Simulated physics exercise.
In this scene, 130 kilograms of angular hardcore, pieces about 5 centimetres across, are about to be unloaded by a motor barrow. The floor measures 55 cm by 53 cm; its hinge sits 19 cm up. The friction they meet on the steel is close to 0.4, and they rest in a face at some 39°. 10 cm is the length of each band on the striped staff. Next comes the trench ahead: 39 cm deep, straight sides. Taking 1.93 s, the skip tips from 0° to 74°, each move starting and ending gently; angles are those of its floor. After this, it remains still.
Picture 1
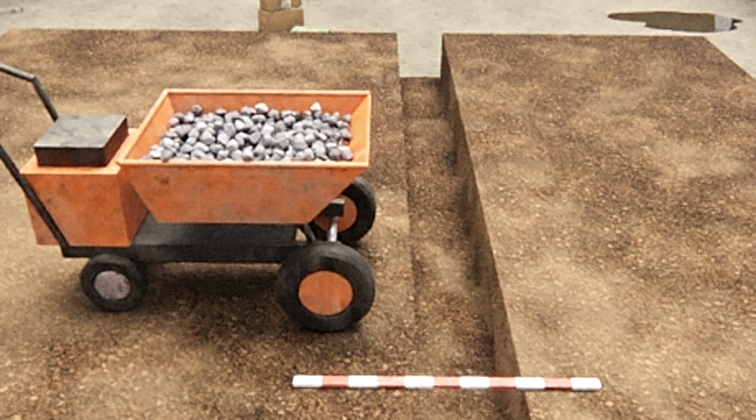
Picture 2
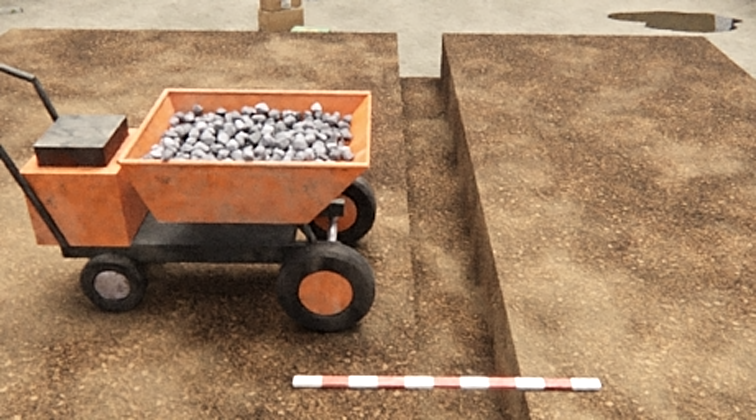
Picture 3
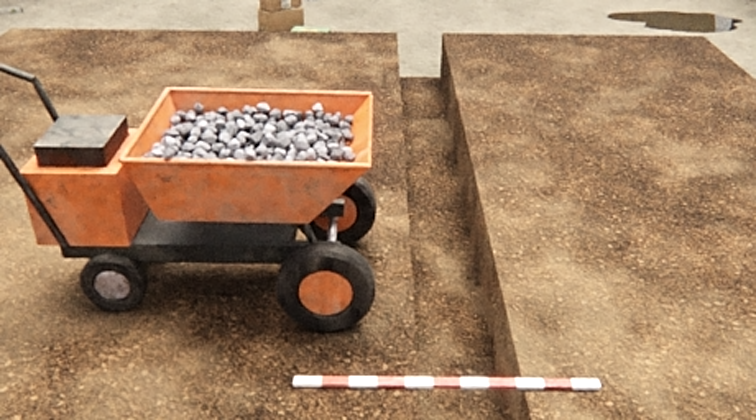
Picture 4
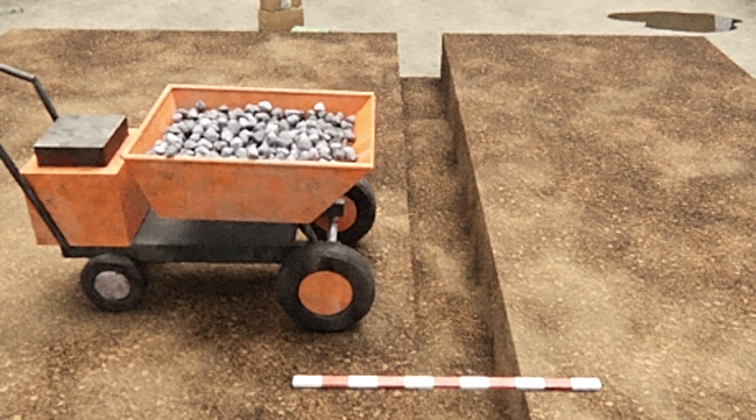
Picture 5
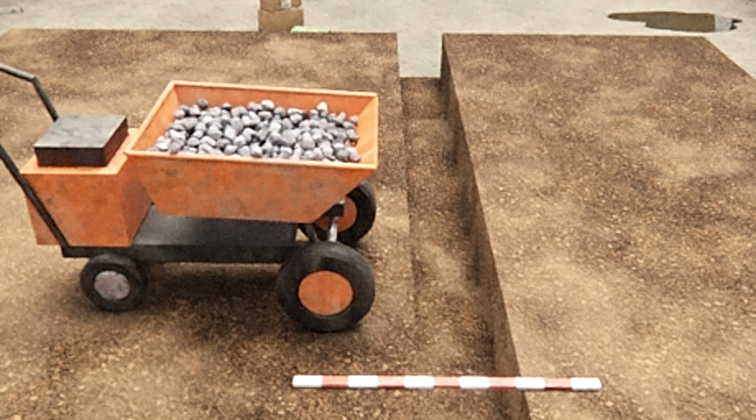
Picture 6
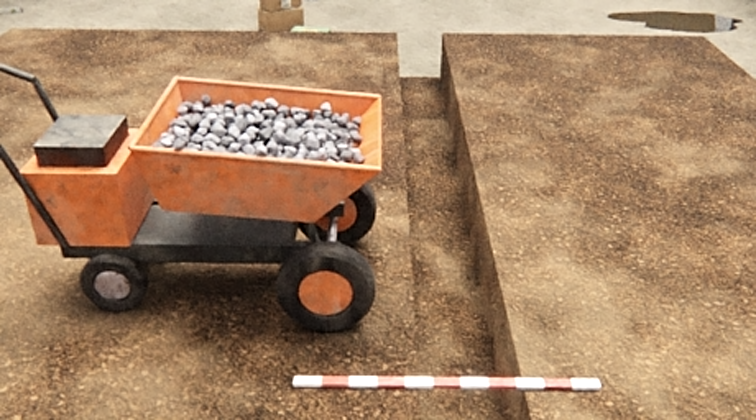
On bare brown ground beside a narrow trench, an orange motor barrow loaded with grey stones stood still while its skip slowly tilted a little to the right, its left end rising slightly.
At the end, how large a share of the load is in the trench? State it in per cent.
A share of about 66 per cent.
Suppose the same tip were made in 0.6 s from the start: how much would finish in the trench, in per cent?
Probably about 35 in a hundred.
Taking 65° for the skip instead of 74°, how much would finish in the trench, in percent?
Roughly 50 percent.
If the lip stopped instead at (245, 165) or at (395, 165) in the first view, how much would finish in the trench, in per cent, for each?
65 and 40 %.
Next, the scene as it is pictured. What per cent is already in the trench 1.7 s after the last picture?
Some 25 per cent of the load by that point.
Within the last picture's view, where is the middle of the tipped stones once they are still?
(481, 332).
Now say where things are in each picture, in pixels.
In the first picture, lip at (367, 166), floor tilted 0°, highest stones at (251, 126).
In the second picture, the skip is at 0°, its lip at (367, 166); the top of the load is at (251, 126).
In the third picture, lip at (369, 166), floor tilted 1°, highest stones at (244, 123).
In the fourth picture, the skip is at 2°, its lip at (372, 167); the top of the load is at (246, 122).
In the fifth picture, lip at (375, 168), floor tilted 3°, highest stones at (230, 118).
In the sixth picture, lip at (380, 170), floor tilted 5°, highest stones at (229, 117).
Then, 1.2 s after the last picture the floor is at 63°, 99 % in the skip, 1 % in the trench; the foremost stones are at (478, 248).
Then, 1.7 s after the last picture the floor is at 74°, 52 % in the skip, 24 % in the trench, 23 % past the trench; the foremost stones are at (575, 273).
Then, 2.1 s after the last picture the floor is at 74°, 22 % in the skip, 40 % in the trench, 38 % past the trench; the foremost stones are at (614, 266).
Then, 4.0 s after the last picture the floor is at 74°, 0 % in the skip, 66 % in the trench, 34 % past the trench; the foremost stones are at (623, 273).
